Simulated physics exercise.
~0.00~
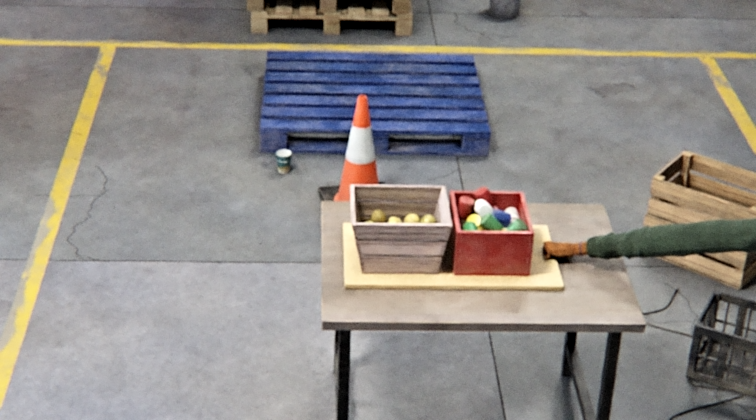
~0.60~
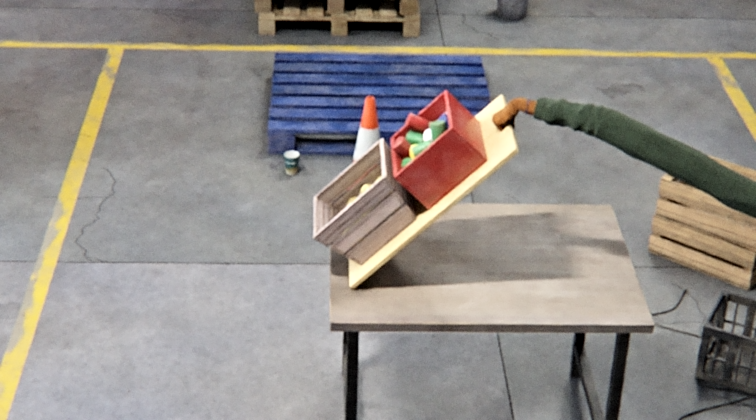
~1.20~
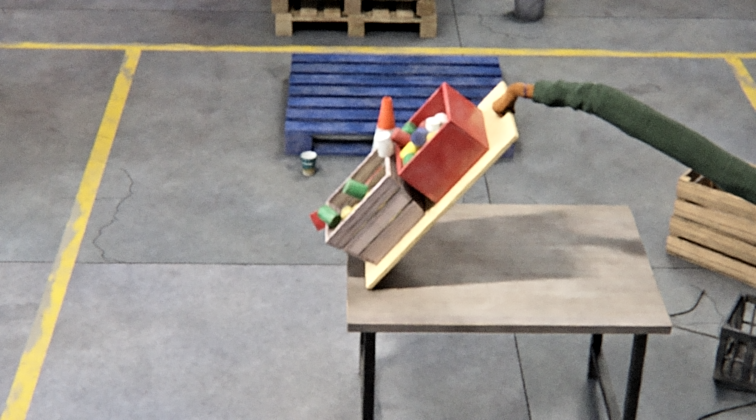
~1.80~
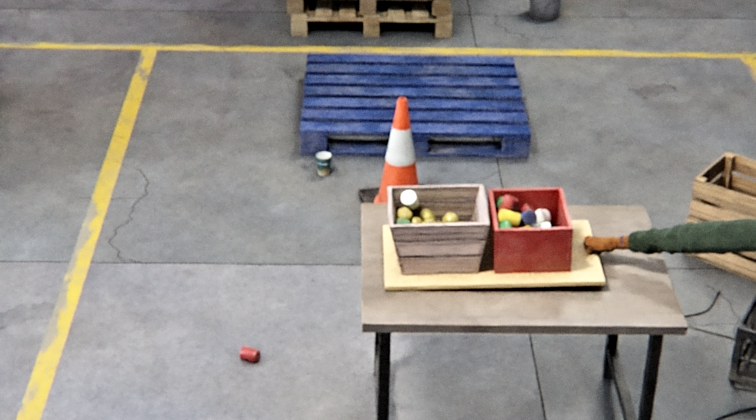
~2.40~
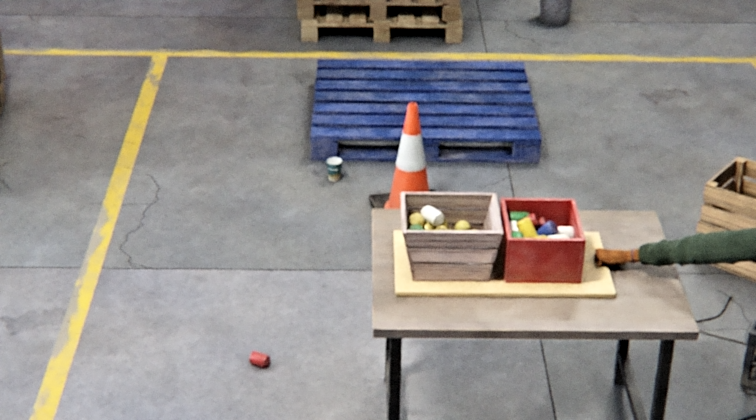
In a warehouse with yellow floor lines, a wooden box of small yellow fruit and a red box of colourful jars sit side by side on a pale board atop a table. A gloved hand in a green sleeve lifts the board's right end, tipping both boxes steeply to the left. As the tilt increases, several jars tumble out of the red box onto the wooden one, while the fruit stays in. The hand then lowers the board flat. A red jar lies on the floor at left, and a white-topped one rests among the fruit.
